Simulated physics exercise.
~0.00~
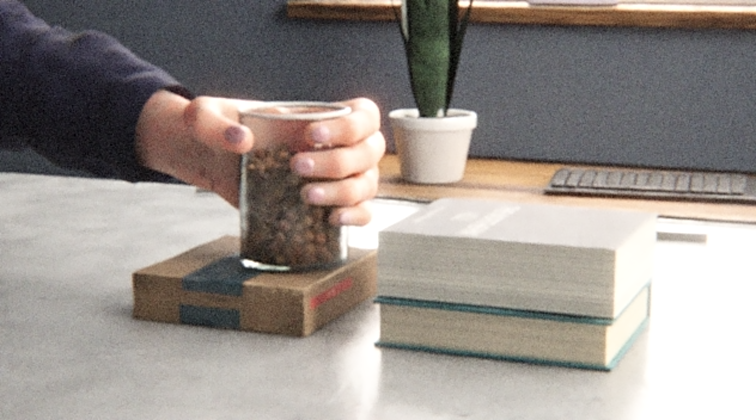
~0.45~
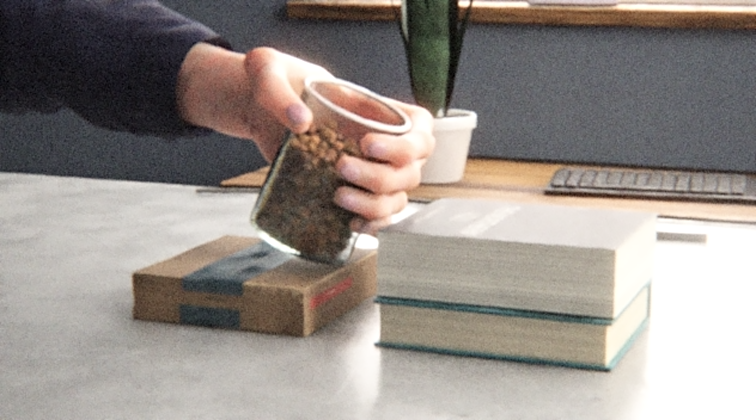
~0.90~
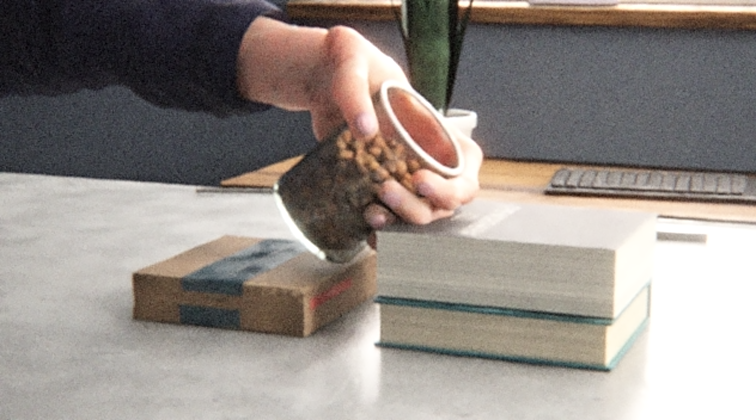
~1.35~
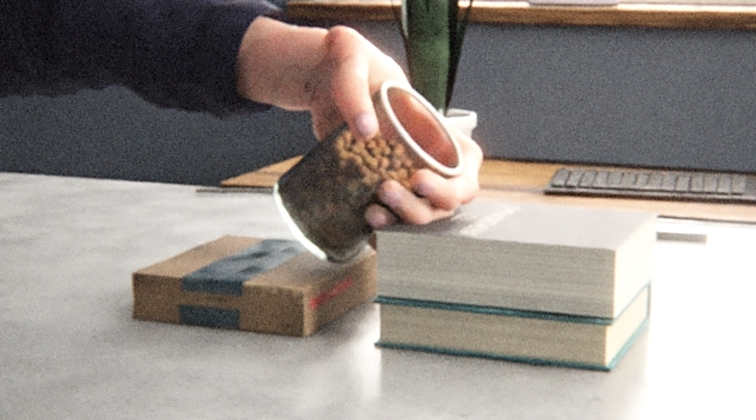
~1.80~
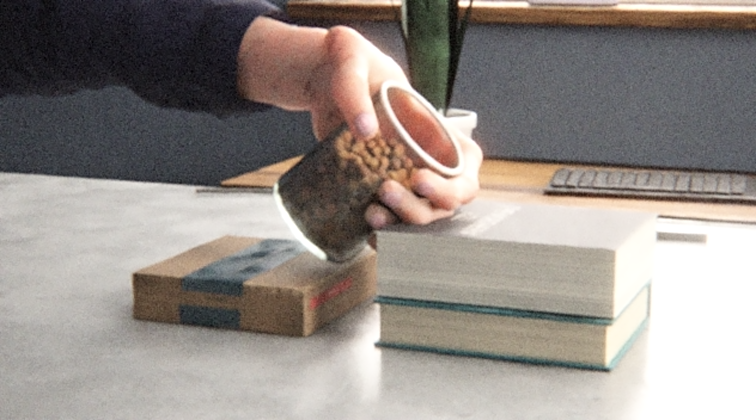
The clip shows a hand lifting an open clear glass of small brown pieces from a cardboard box and tipping it rightward until it leans against a stack of two books, where the hand holds it still, tilted, with the pieces remaining inside.
